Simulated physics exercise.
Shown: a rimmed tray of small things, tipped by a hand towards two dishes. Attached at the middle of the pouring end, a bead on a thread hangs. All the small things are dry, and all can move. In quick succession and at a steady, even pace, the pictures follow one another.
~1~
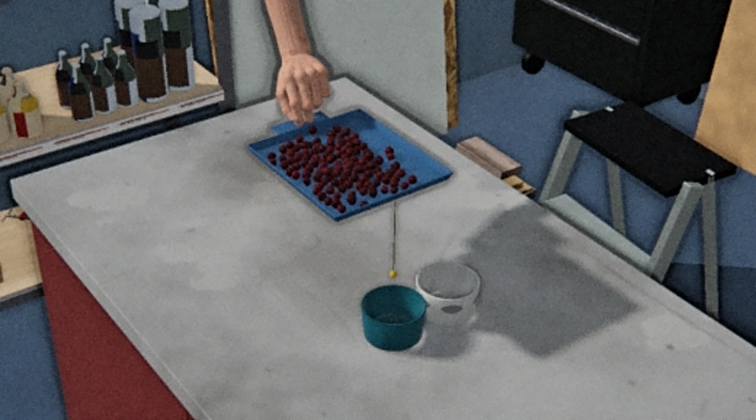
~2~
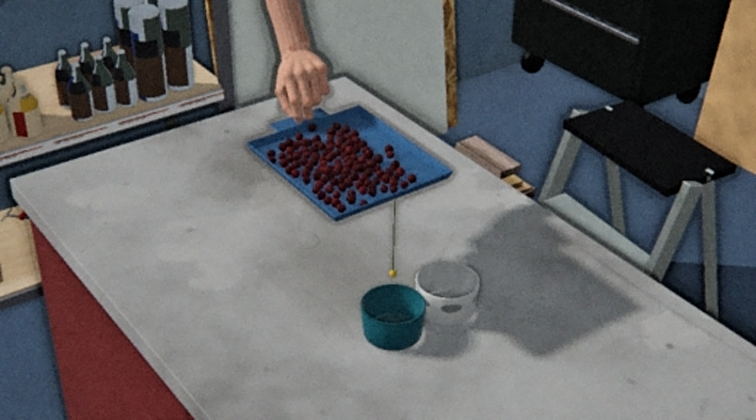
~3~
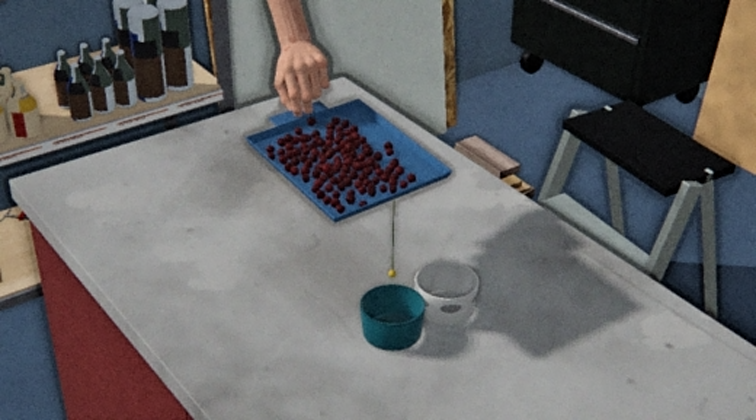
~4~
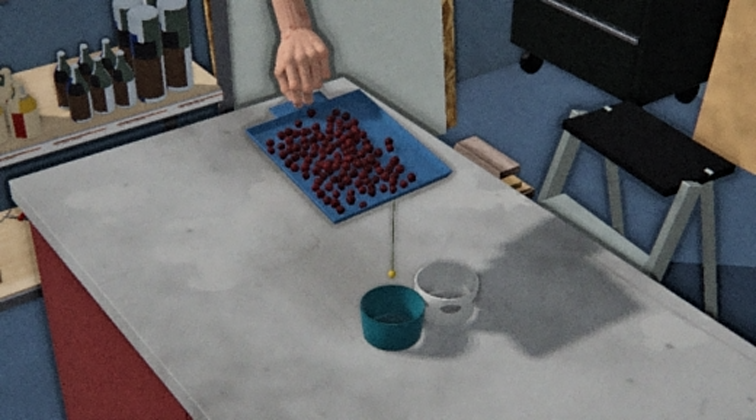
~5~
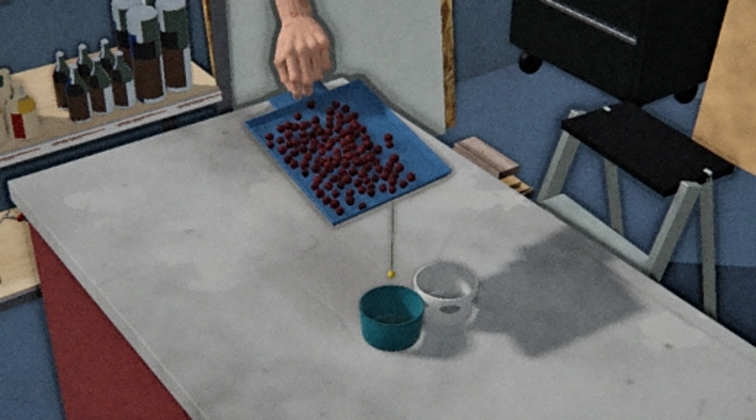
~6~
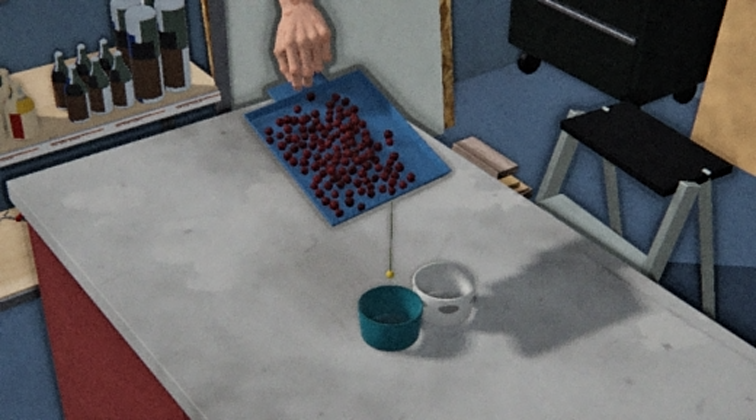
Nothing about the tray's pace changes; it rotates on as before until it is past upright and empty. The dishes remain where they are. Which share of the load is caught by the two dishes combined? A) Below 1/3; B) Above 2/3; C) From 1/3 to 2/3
The answer is C.
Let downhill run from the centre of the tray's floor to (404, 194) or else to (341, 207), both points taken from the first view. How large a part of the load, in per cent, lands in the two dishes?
Somewhere close to 80 % the first time, 10 % the second.
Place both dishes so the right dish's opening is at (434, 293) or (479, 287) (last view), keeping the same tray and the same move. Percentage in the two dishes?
Respectively 70 % and 30 %.
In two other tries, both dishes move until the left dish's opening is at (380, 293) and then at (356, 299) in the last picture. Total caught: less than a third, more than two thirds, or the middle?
Position 1 - under a third; position 2 - below one third.
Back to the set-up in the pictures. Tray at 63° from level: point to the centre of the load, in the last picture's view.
Near the pixel (361, 190).
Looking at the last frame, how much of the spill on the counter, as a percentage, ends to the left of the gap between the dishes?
Near 90 in a hundred.
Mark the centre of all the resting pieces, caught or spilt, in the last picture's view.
Centre at rest: Close to (378, 342).
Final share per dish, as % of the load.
In the left dish you'd find about 40 % of the load, and in the right dish about 10 %.
Just after the last frame, tray tipped steeply; the larger part on the tray; just a few in the left dish; just a few outside both; about a tenth in the air.
A moment on, tray tipped past a quarter turn; roughly a third in the left dish; about a tenth in the right dish; roughly half outside both; about a tenth in the air.
Further on, tray tipped past a quarter turn; roughly a third in the left dish; about a tenth in the right dish; roughly half outside both.
When it is over, tray tipped past a quarter turn; roughly a third in the left dish; about a tenth in the right dish; roughly half outside both.
